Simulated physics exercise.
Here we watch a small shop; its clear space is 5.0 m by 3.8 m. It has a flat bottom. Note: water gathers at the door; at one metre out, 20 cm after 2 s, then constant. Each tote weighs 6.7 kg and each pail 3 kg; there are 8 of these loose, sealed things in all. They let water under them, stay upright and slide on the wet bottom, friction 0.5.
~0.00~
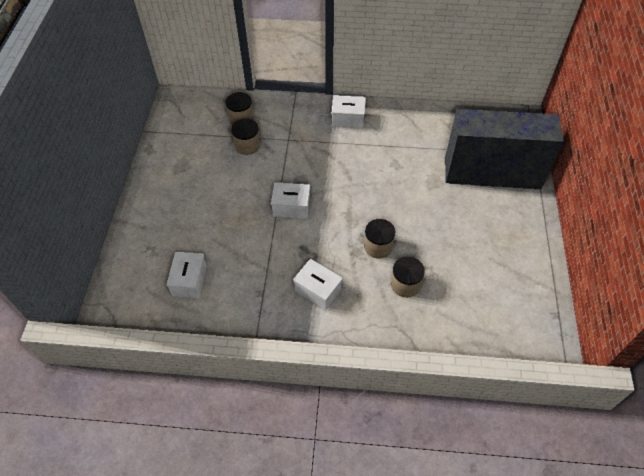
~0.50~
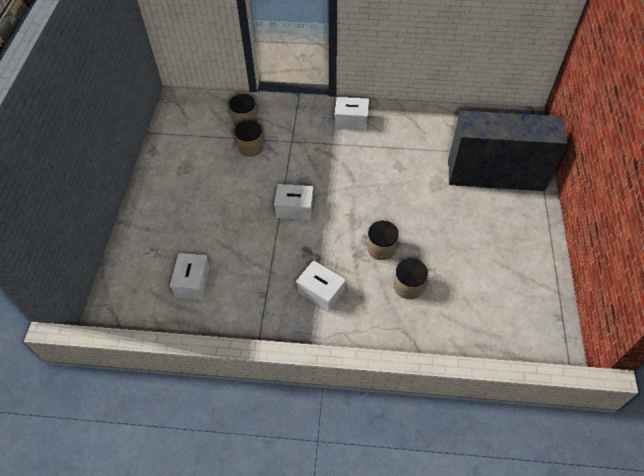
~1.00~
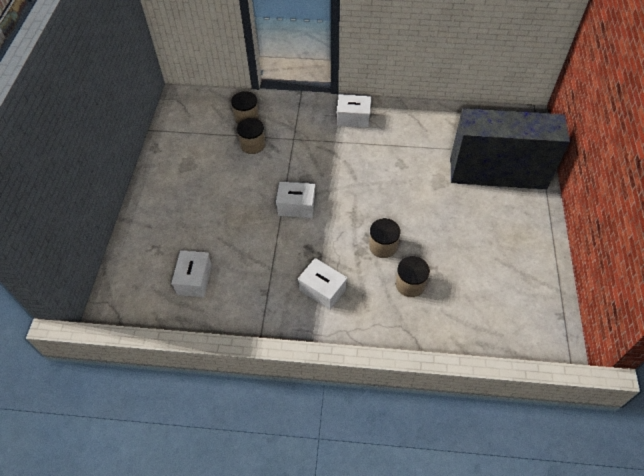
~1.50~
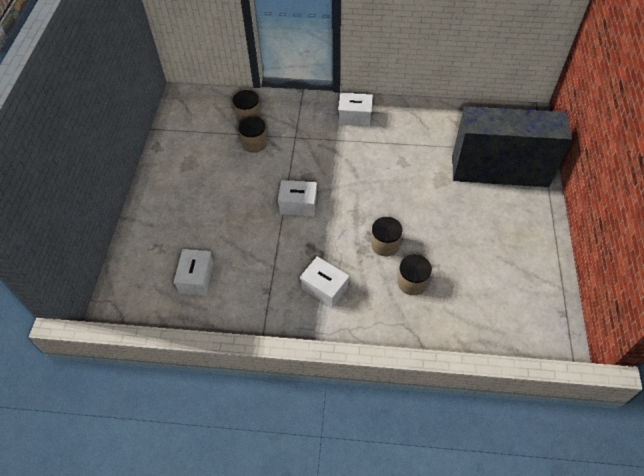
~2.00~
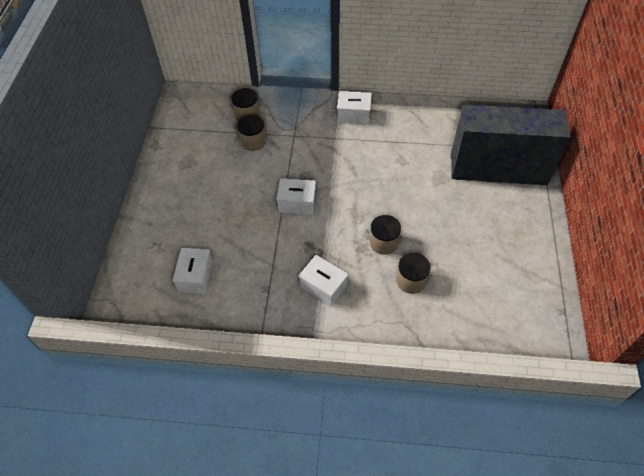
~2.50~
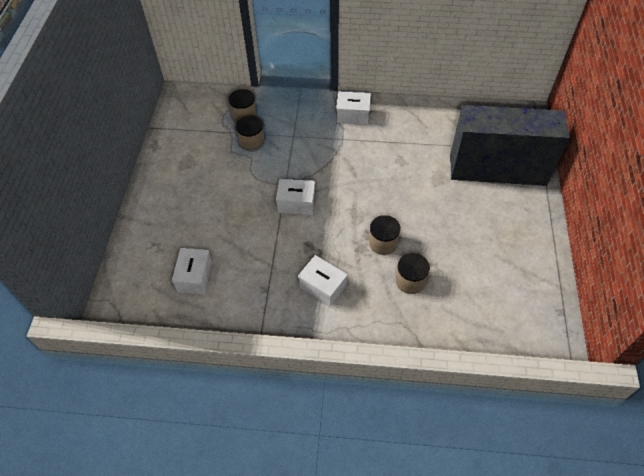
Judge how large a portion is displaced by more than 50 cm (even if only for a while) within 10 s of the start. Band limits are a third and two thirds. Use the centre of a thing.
The share is two thirds or more.
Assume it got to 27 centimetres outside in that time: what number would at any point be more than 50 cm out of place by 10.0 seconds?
The answer would then be 7.
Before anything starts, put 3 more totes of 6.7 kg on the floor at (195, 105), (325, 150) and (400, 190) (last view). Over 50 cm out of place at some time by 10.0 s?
So, in the order asked, it's not far enough, too far and not far enough.
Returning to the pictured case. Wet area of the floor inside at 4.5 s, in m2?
Somewhere around 11.5 m2, roughly.
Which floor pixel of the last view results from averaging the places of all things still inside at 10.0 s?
The centre is close to (340, 246).
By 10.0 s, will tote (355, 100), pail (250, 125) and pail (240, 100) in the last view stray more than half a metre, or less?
Within, beyond, beyond.
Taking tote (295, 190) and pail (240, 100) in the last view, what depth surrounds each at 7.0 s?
Close to 10 and 3 centimetres.
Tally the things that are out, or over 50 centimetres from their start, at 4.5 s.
I get 3.
After 3.5 s 2 of 8 are over 50 cm from their spots; 0 afloat.
After 4.5 s 3 of 8 are over 50 cm from their spots; 0 afloat.
After 7.0 s 6 of 8 are over 50 cm from their spots; 4 afloat.
After 10.0 s 7 of 8 are over 50 cm from their spots, and 7 have been at some point; 6 afloat.
